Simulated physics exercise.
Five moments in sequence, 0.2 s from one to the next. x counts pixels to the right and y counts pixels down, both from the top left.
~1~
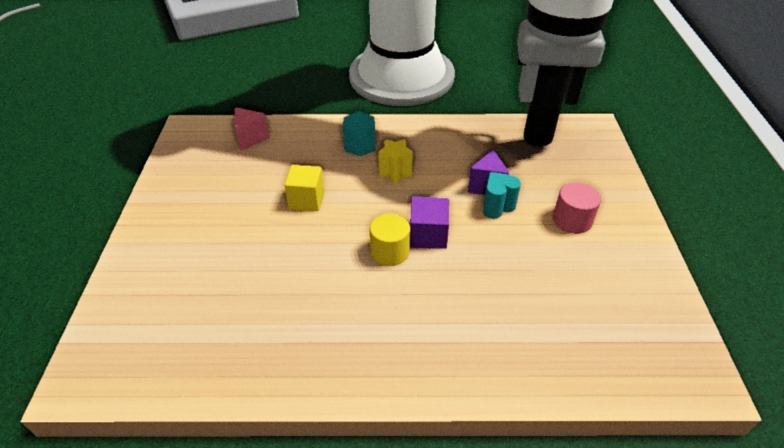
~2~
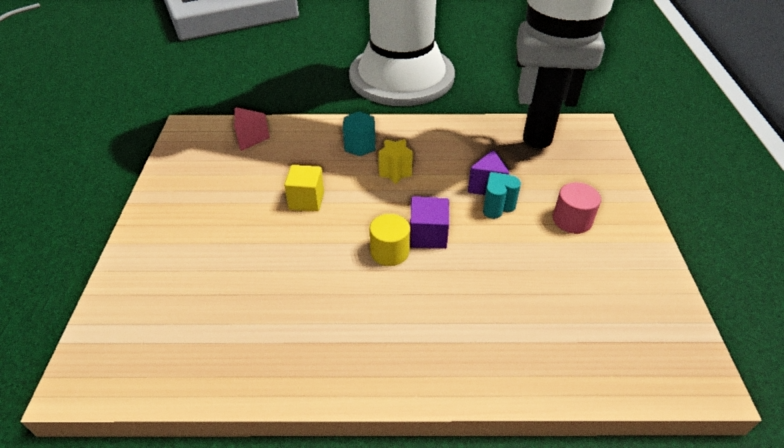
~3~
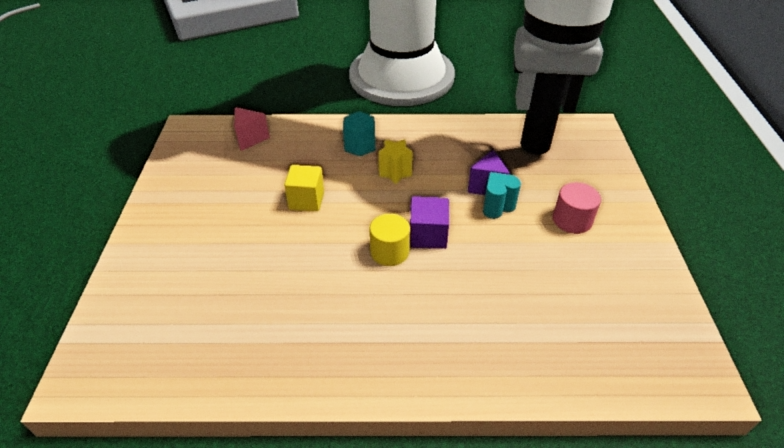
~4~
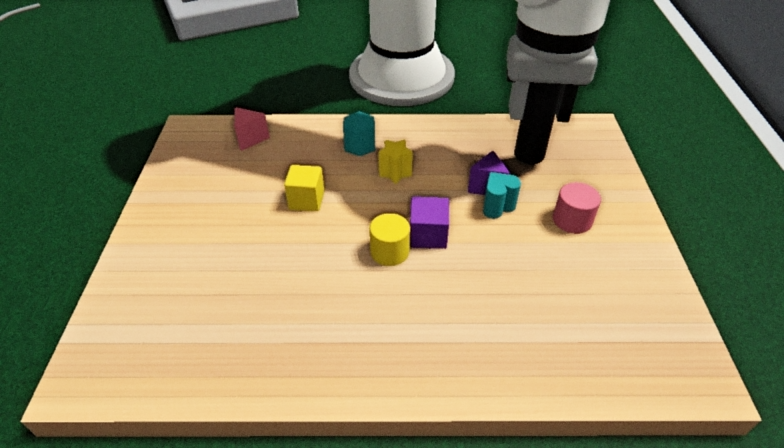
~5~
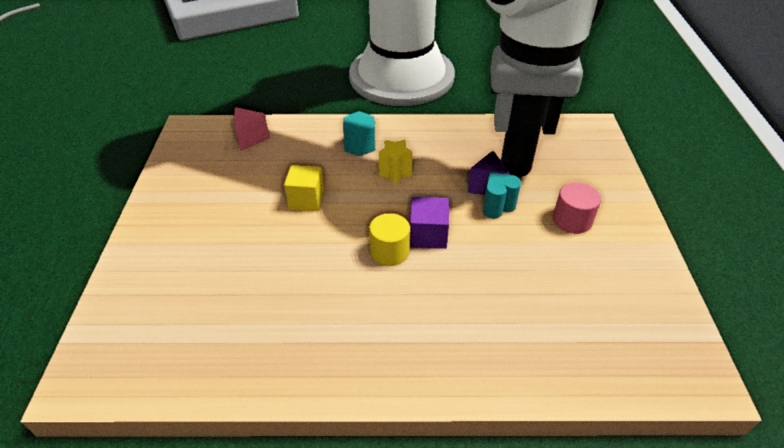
A robot arm's black peg starts near the back right of a pale wooden board, edges toward the viewer, then shifts left until it is close beside the purple triangular and turquoise heart-shaped blocks. Seen from above the front edge, the board rests on green with a yellow cylinder and purple cube near its middle and a red cylinder at right. The blocks and camera stay still.
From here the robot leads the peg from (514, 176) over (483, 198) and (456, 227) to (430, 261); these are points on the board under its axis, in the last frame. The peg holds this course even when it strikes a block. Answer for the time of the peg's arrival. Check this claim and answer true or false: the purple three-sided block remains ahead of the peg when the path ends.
That claim is false.
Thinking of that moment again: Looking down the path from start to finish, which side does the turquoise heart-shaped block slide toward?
It moves off to the left.
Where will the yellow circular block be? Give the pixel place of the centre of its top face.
Put as a pixel place, it's (351, 239).
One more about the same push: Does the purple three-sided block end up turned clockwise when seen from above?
I believe so.
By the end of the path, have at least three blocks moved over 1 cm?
Yes, that is what happens.
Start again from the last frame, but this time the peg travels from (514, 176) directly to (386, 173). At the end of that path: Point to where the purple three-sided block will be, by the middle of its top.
Its top middle: (471, 168).
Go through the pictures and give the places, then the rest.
In the first picture, peg tip (538, 139); block tops, yellow circular block (390, 226); purple square (430, 210); purple three-sided block (491, 163); turquoise heart-shaped block (502, 182).
In the second picture, peg (537, 141); blocks unchanged.
In the third picture, peg (535, 147); blocks unchanged.
In the fourth picture, peg (529, 156); blocks unchanged.
In the fifth picture, peg (515, 168); yellow circular block (390, 226); purple square (430, 210); purple three-sided block (491, 163); turquoise heart-shaped block (502, 182).
The first path, step by step. One third of the way, peg (483, 191); purple three-sided block (459, 181), turned 10° anticlockwise; turquoise heart-shaped block (498, 196), turned 50° anticlockwise.
Two thirds of the way, peg (457, 220); yellow circular block (381, 231); purple square (419, 221); purple three-sided block (427, 193), turned 20° clockwise; turquoise heart-shaped block (499, 202), turned 65° anticlockwise.
At the end, peg (431, 254); yellow circular block (351, 239); purple square (392, 241); purple three-sided block (424, 193), turned 30° clockwise; turquoise heart-shaped block (499, 202), turned 65° anticlockwise.
